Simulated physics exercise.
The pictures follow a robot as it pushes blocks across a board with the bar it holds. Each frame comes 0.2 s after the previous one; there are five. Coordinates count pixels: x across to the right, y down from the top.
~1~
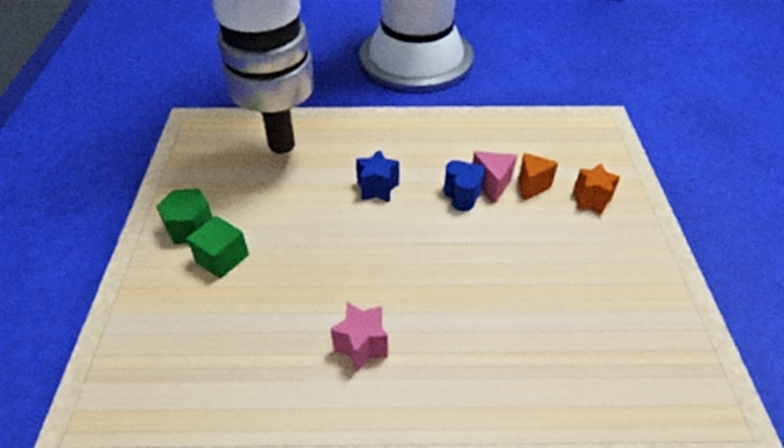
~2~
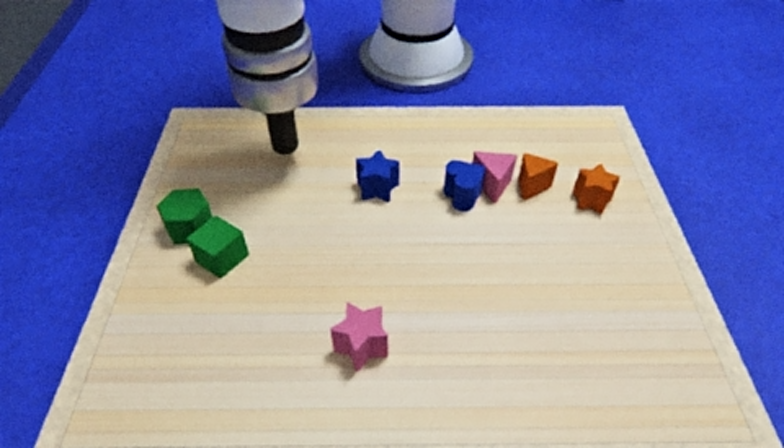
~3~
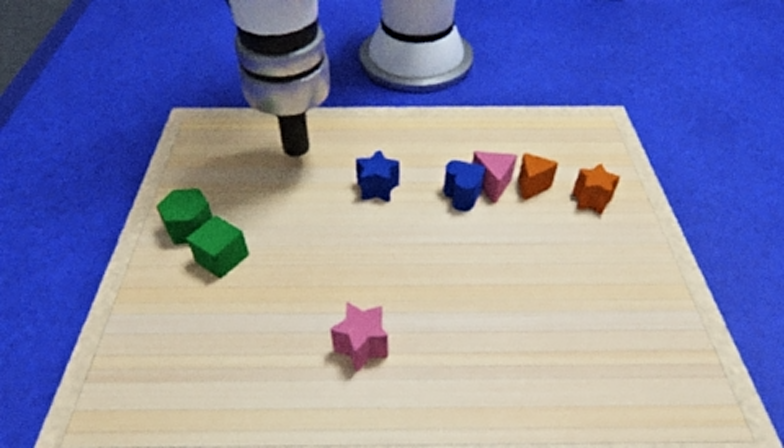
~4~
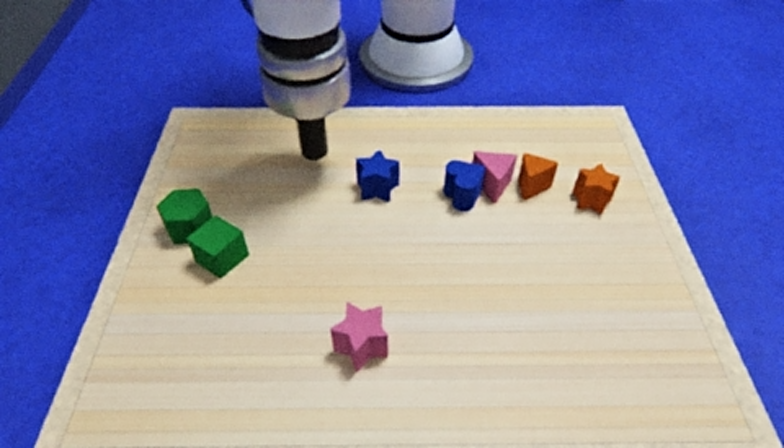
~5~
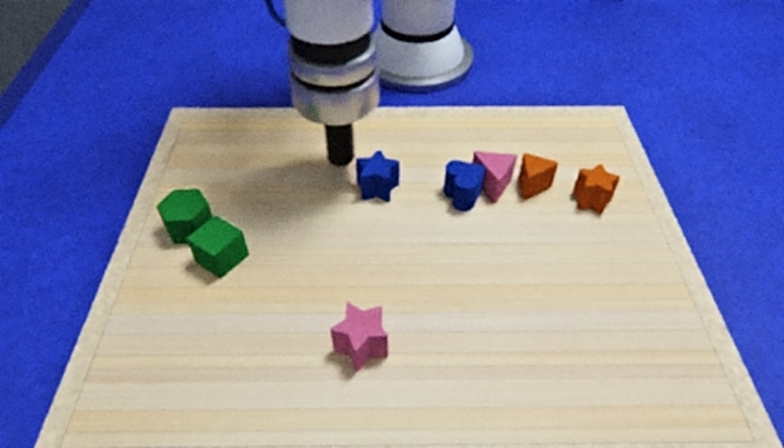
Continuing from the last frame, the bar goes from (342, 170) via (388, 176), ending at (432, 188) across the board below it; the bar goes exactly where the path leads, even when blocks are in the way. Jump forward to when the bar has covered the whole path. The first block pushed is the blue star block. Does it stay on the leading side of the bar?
I believe the blue star block loses its place ahead of the bar and slips off.
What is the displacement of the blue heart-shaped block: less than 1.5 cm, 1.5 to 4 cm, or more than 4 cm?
Less than 1.5 cm.
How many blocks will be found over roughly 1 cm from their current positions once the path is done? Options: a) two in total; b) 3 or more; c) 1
c: 1.
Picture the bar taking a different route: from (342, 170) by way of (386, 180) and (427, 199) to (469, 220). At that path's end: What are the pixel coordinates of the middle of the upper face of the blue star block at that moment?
In the picture, it is at (421, 199).
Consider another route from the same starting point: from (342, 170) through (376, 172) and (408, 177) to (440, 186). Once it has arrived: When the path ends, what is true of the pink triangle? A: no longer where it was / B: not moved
My answer is option B.
The first path, step by step. One third of the way, bar at (373, 162); blue star block at (384, 169).
Two thirds of the way, bar at (405, 166); blue star block at (397, 174), turned 50° clockwise.
At the end, bar at (433, 177); blue star block at (402, 176), turned 75° clockwise; blue heart-shaped block at (468, 174); pink triangle unmoved.
